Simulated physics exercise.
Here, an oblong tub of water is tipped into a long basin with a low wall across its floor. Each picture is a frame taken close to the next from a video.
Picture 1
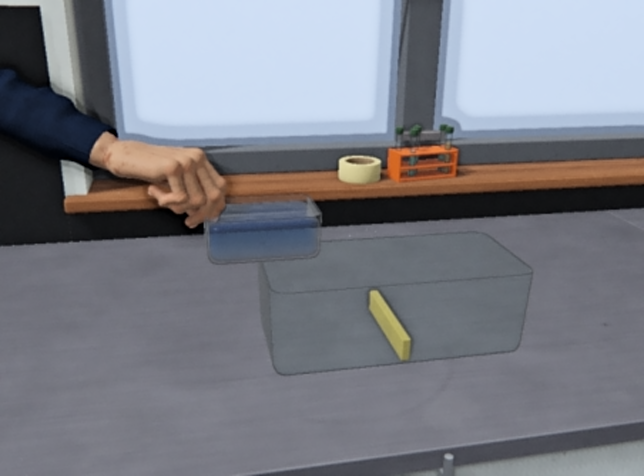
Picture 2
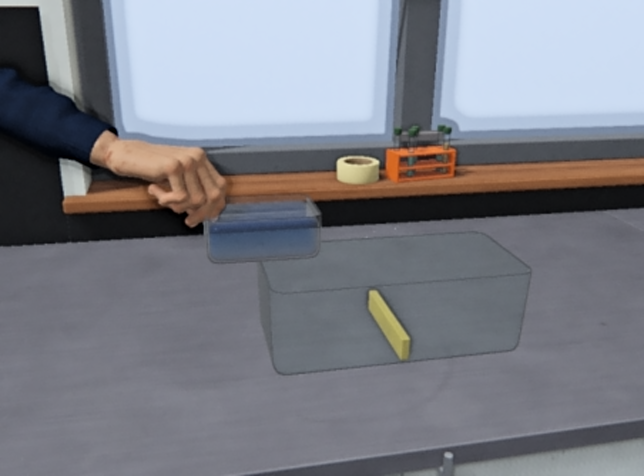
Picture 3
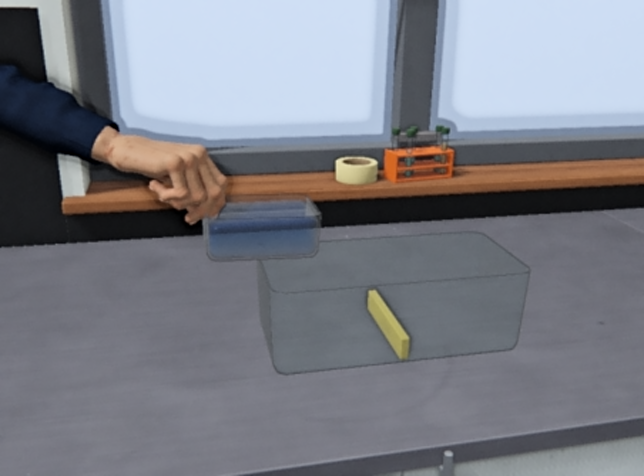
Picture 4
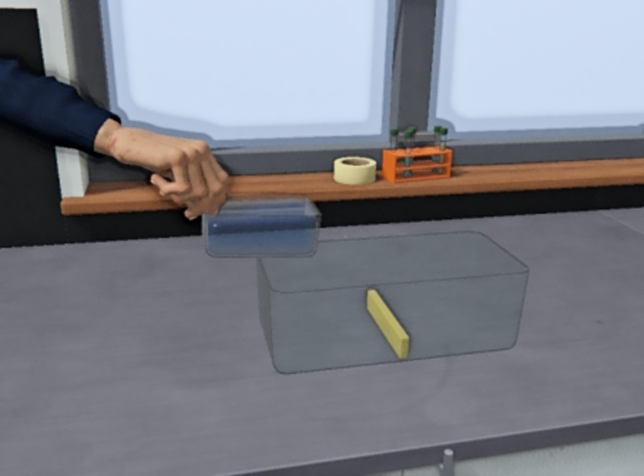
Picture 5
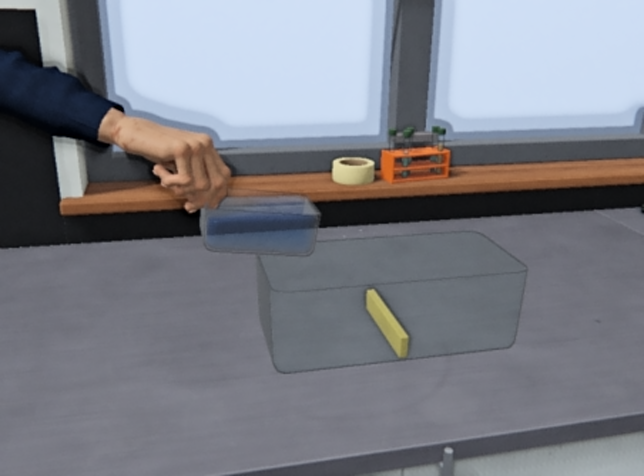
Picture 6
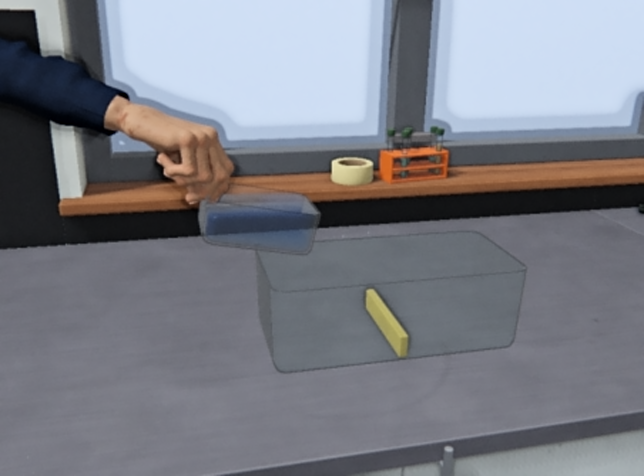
A grey worktop in front of a bright window with a wooden sill is seen from slightly above. A hand in a dark blue sleeve holds a small clear tub of bluish water at left, above a long transparent basin with a yellow strip across its floor, while cream tape and an orange rack sit behind. The hand slowly raises the tub's left side, tilting it slightly rightward, as the view drifts very slightly.
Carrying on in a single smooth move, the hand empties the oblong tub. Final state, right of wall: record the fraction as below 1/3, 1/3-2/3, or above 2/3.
The right of the wall is going to hold one third to two thirds.
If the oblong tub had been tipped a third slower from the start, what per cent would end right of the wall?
Some 25 per cent.
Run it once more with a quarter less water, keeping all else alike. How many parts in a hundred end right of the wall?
25 per cent.
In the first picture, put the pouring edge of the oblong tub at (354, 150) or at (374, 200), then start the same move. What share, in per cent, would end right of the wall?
The first gives 80 %, the second 85 %.
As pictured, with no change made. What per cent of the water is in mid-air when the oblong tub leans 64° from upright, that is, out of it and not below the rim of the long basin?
Around 40 percent.
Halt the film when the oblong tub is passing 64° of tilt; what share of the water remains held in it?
It comes to 45 per cent or so.
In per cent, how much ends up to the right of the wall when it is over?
Estimate: Some 50 per cent.
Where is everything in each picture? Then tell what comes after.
In the first picture, it leans 0°; its right rim is at (315, 206); the water meets the walls at (206, 215) and (313, 210); the long basin's rim runs from (263, 270) to (508, 252); the wall's top is at (389, 314).
In the second picture, it leans 0°; its right rim is at (314, 206); the water meets the walls at (206, 215) and (312, 210).
In the third picture, it leans 2°; its right rim is at (314, 206); the water meets the walls at (206, 214) and (312, 209).
In the fourth picture, it leans 4°; its right rim is at (313, 206); the water meets the walls at (206, 212) and (311, 207).
In the fifth picture, it leans 8°; its right rim is at (313, 206); the water meets the walls at (205, 209) and (311, 204).
In the sixth picture, it leans 12°; its right rim is at (313, 206); the water meets the walls at (205, 204) and (311, 202).
A moment on, the oblong tub is tipped part way and 46 per cent is still to pour, 15 is left of the wall and 0 right of it.
Next, the oblong tub is tipped on its side and 8 per cent is still to pour, 36 is left of the wall and 50 right of it.
Then the oblong tub is tipped on its side and 2 per cent is still to pour, 47 is left of the wall and 50 right of it.
Later the oblong tub is tipped on its side and 1 per cent is still to pour, 49 is left of the wall and 49 right of it.
In the end 50 per cent lies left of the wall, 49 right of it and 1 outside.
